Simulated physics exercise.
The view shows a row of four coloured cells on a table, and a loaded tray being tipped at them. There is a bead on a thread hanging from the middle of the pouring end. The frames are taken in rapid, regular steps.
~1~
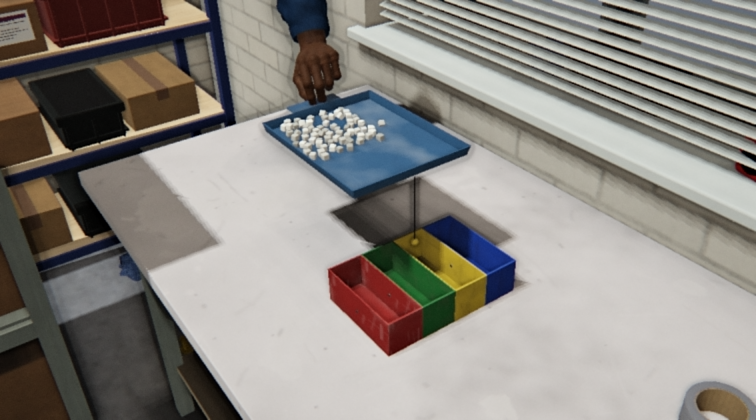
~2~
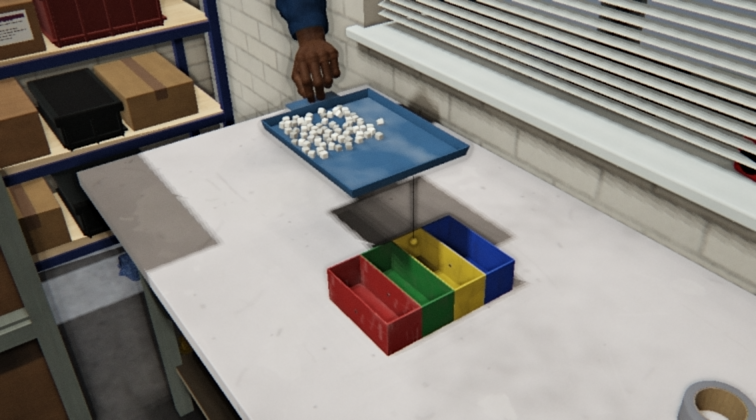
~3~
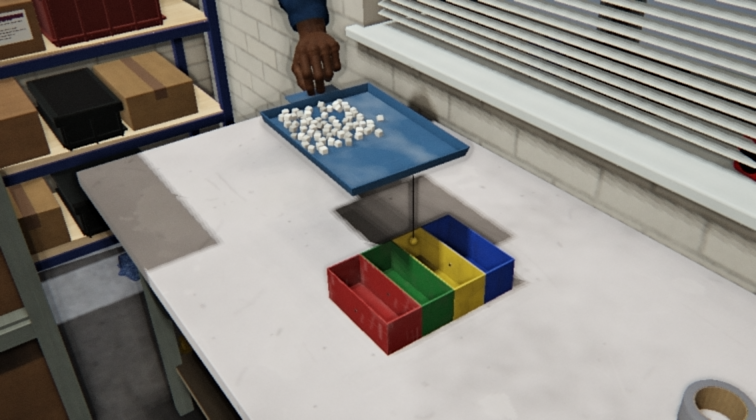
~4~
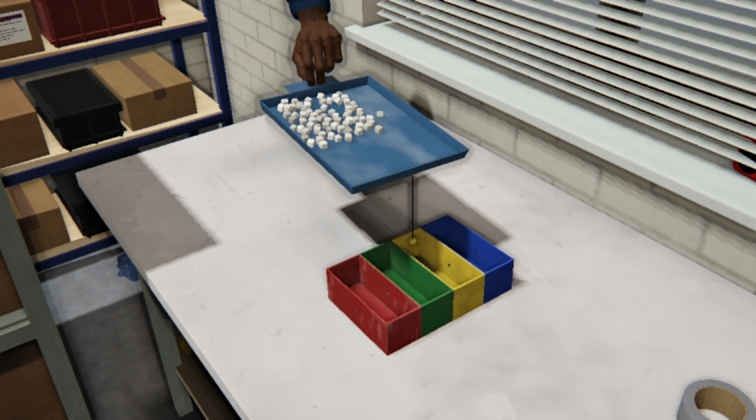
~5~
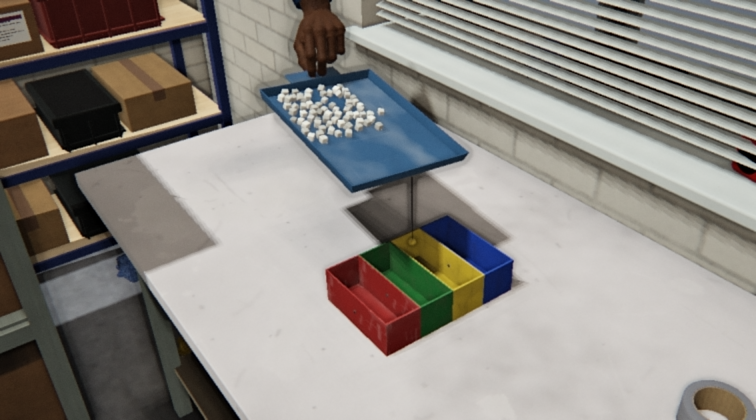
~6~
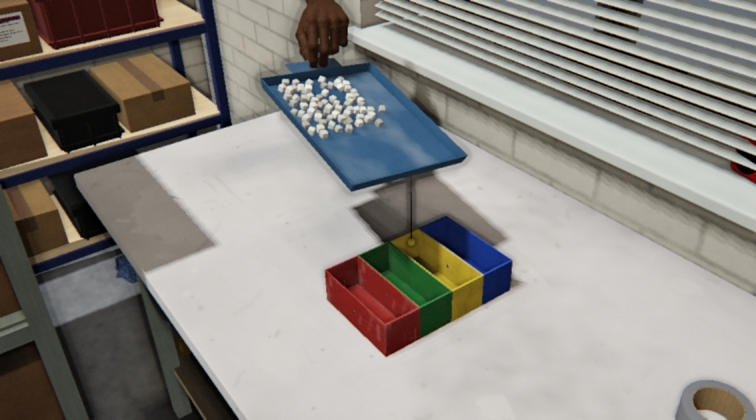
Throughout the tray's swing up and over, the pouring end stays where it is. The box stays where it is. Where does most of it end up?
Most ends up in the blue cell.
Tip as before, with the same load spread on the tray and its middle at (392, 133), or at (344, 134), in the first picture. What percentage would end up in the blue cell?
Roughly 70 % and then 70 %.
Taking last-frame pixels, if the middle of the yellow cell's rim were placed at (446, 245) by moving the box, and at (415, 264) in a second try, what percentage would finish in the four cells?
90 % for the first, 40 % for the second.
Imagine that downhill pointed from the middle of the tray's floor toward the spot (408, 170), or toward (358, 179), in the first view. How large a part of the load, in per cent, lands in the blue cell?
Shares: 10 %, then 0 %.
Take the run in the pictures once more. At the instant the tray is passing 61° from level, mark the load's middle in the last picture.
I'd put it at about (437, 152).
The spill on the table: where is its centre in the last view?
Those pieces end up centred close to (496, 252).
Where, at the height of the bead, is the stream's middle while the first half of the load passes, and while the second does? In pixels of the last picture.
I'd place the first part at (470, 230) and the rest at (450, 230).
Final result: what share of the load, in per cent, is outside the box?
About 20 per cent.
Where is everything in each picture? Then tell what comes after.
Corners of the pouring end at (354, 189) and (467, 145), level; middle of the load at (330, 135), sugar cubes; bead on its thread at (415, 242); red cell at (405, 329); green cell at (439, 311); yellow cell at (470, 295); blue cell at (500, 280), in the first picture.
Corners of the pouring end at (353, 188) and (466, 145), level; middle of the load at (325, 130), in the second picture.
Corners of the pouring end at (353, 186) and (466, 146), tipped barely, lowest at the right corner; middle of the load at (324, 124), in the third picture.
Corners of the pouring end at (353, 185) and (466, 149), tipped a little, lowest at the right corner; middle of the load at (324, 117), in the fourth picture.
Corners of the pouring end at (354, 184) and (465, 152), tipped a little, lowest at the right corner; middle of the load at (324, 110), in the fifth picture.
Corners of the pouring end at (354, 183) and (465, 154), tipped clearly, lowest at the right corner; middle of the load at (325, 103); red cell at (402, 329); green cell at (436, 312); yellow cell at (467, 295); blue cell at (497, 280), in the sixth picture.
Soon, tray tipped steeply; nearly all on the tray; a small part falling or outside the box.
A while on, tray tipped right over; about two thirds on the tray; about a quarter in the blue cell; a stray few in the yellow cell; a small part falling or outside the box.
Towards the end, tray tipped past a quarter turn; about two thirds in the blue cell; a small part in the yellow cell; about a quarter falling or outside the box.
Finally, tray tipped past a quarter turn; about two thirds in the blue cell; a small part in the yellow cell; none in the red cell; none in the green cell; about a quarter outside the box.
